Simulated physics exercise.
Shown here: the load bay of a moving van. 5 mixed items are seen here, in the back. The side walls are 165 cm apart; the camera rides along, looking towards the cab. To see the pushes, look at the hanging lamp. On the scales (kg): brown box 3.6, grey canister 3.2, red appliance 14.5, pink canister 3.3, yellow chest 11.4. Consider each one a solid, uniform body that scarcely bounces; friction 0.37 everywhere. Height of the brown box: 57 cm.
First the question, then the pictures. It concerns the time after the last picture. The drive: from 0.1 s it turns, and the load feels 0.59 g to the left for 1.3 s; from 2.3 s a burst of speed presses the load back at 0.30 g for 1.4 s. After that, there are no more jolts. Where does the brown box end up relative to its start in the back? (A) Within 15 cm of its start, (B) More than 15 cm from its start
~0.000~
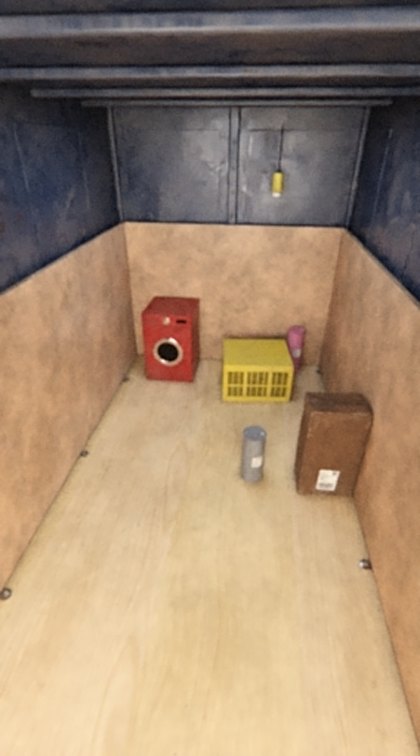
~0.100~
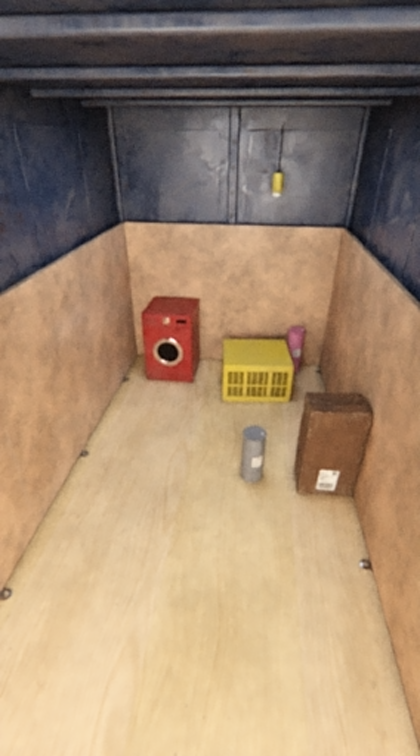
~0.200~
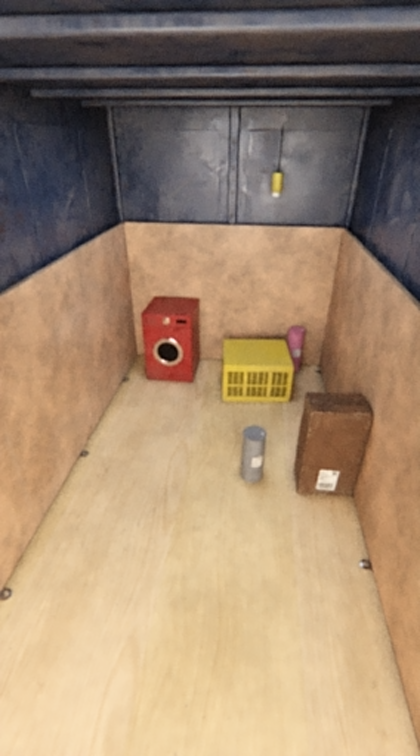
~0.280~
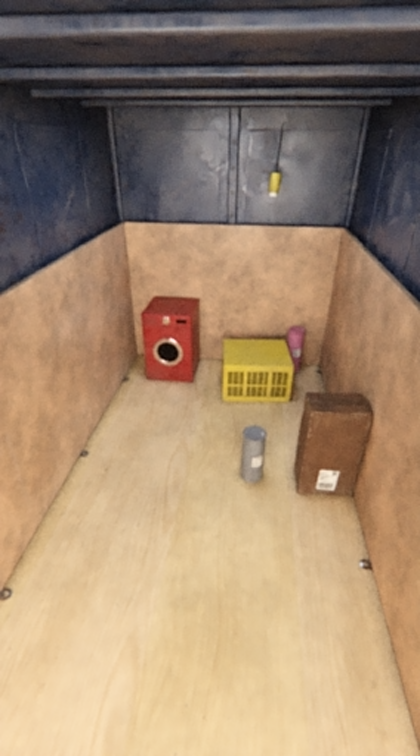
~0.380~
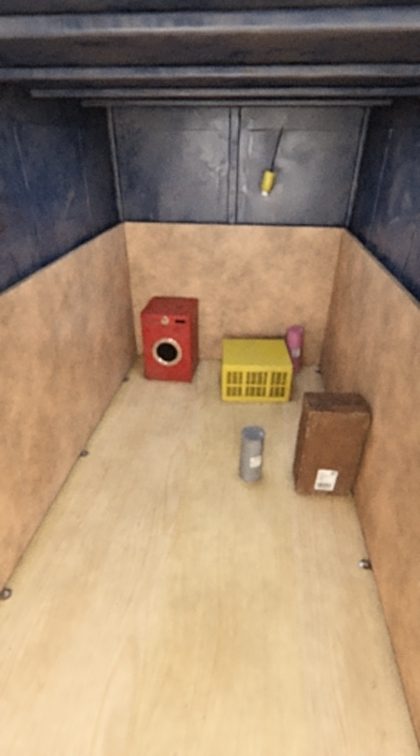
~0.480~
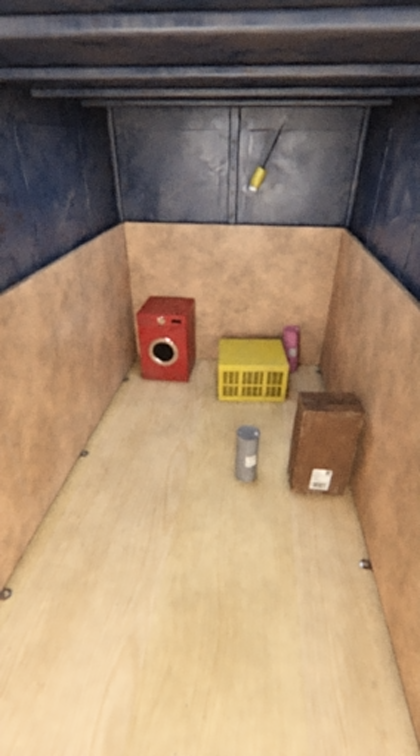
Option B: More than 15 cm from its start.
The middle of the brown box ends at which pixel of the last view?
It ends near (66, 595).
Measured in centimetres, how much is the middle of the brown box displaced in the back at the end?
Roughly 144 centimetres.
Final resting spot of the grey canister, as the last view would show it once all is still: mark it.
It settles somewhere near (65, 552).
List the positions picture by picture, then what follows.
Smooth; brown box (329, 445); grey canister (253, 455), in the first picture.
Smooth; pink canister (294, 350); yellow chest (255, 370), in the second picture.
Load feels 0.24 g left; grey canister (253, 455); red appliance (173, 339), in the third picture.
Load feels 0.42 g left; pink canister (294, 350); yellow chest (255, 370), in the fourth picture.
Load feels 0.59 g left; grey canister (252, 455); red appliance (172, 339), in the fifth picture.
Load feels 0.59 g left; brown box (322, 445) 4 cm from its spot; pink canister (290, 349) tilted 4°, in the sixth picture.
By 0.88 s, load feels 0.59 g left; brown box 37 cm from its spot near (260, 440); pink canister on its side; grey canister tilted 9°.
By 1.88 s, smooth; brown box tilted 38° near (97, 452); grey canister on its side; pink canister on its side.
When it is over (4.4 s), lying over in the back, brown box, grey canister and pink canister; not toppled but over 15 cm from the start, red appliance and yellow chest. In the last view, brown box near (66, 595).
